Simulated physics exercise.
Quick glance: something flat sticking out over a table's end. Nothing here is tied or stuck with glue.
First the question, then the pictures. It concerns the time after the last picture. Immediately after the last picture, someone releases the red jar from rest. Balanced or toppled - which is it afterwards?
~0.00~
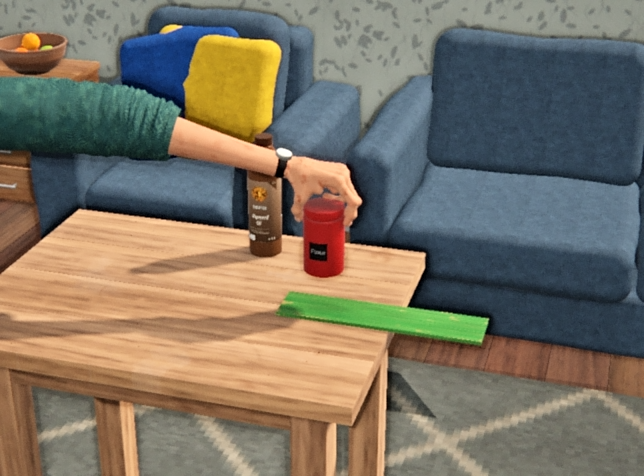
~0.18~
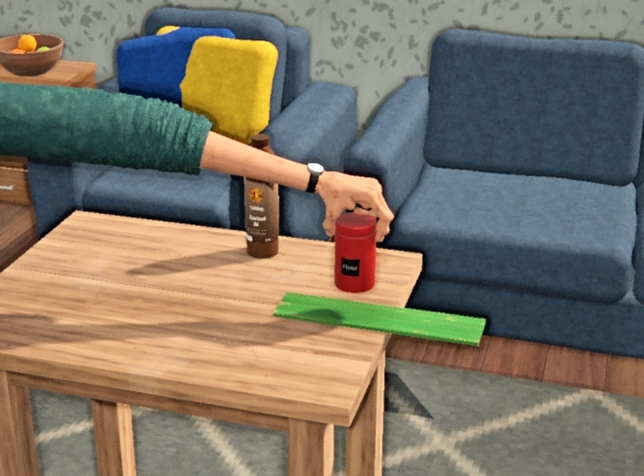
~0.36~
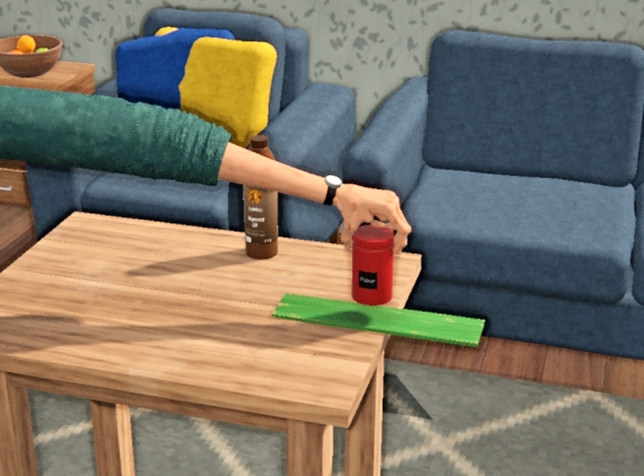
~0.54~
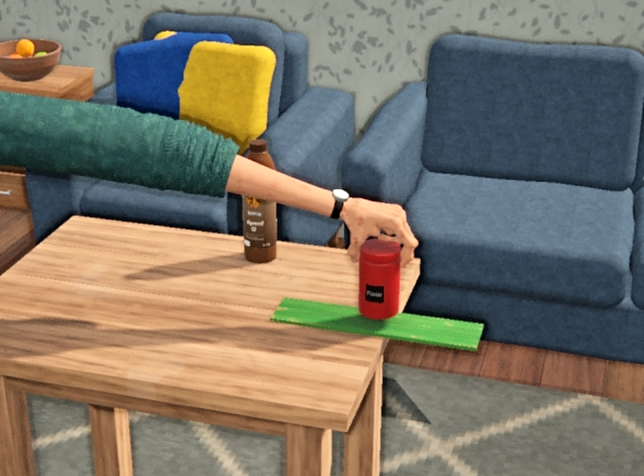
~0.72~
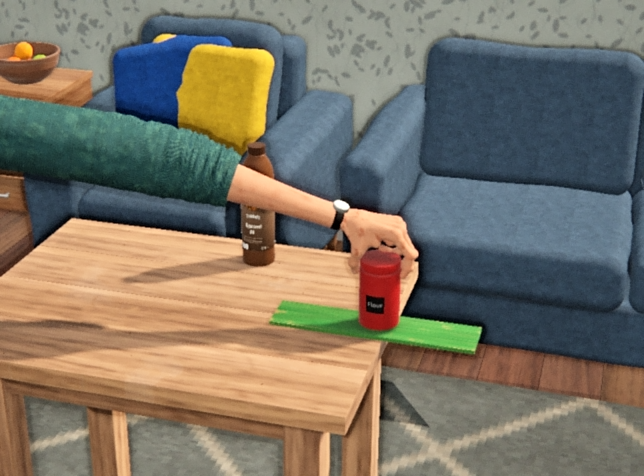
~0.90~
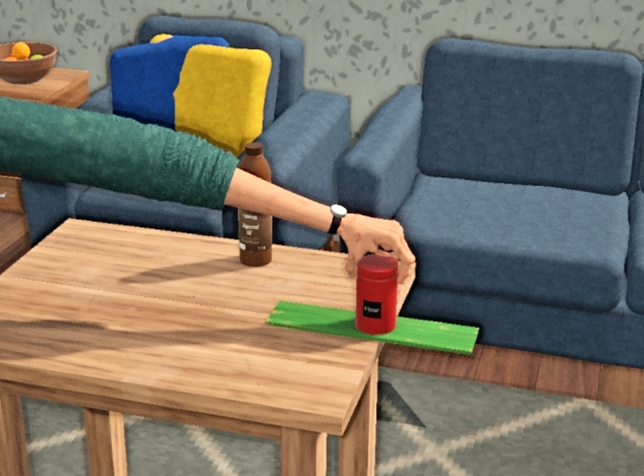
The result will most likely be balance.
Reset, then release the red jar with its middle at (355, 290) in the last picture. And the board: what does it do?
It remains balanced.
By 1.10 s, all is still.
By 1.40 s, red jar resting near (377, 294).
When it is over (2.1 s), all 3 as before. End places, in pixels of the last picture, red jar near (377, 294). The board stays on the table.
